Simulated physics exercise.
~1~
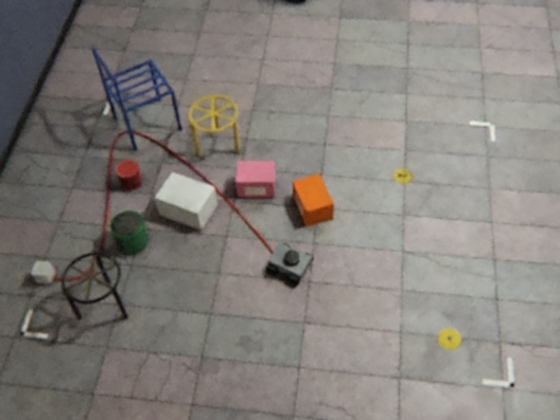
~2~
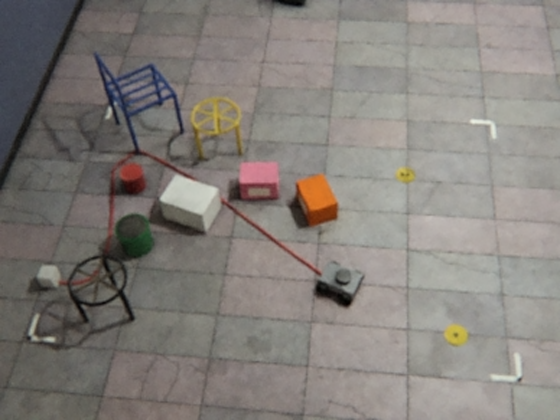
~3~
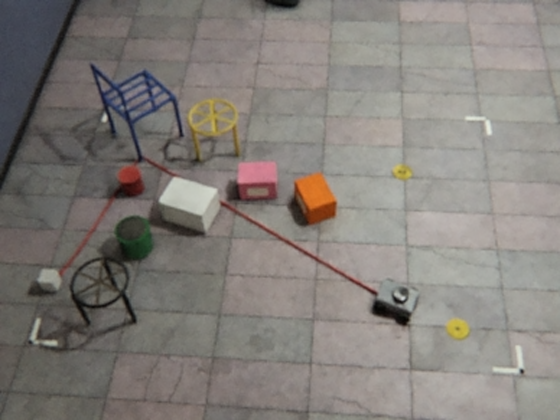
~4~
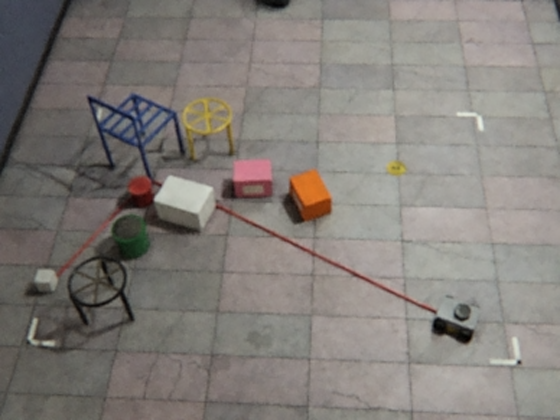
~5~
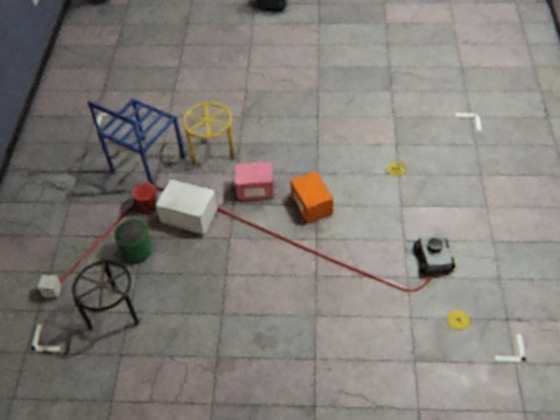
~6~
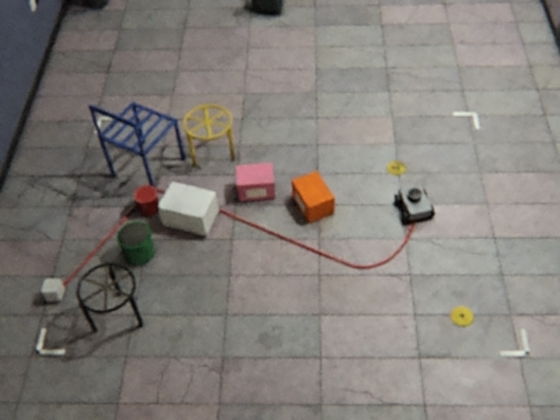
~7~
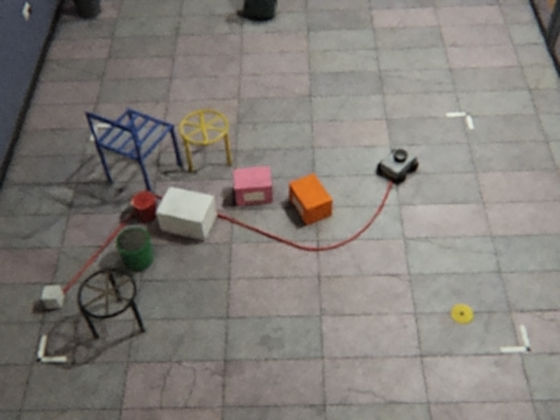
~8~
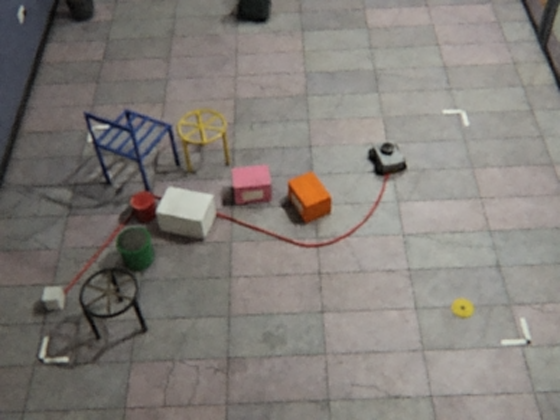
A cart pulls a red lead rightward, shifting a blue chair and red bin, then heads up, leaving the lead slack.
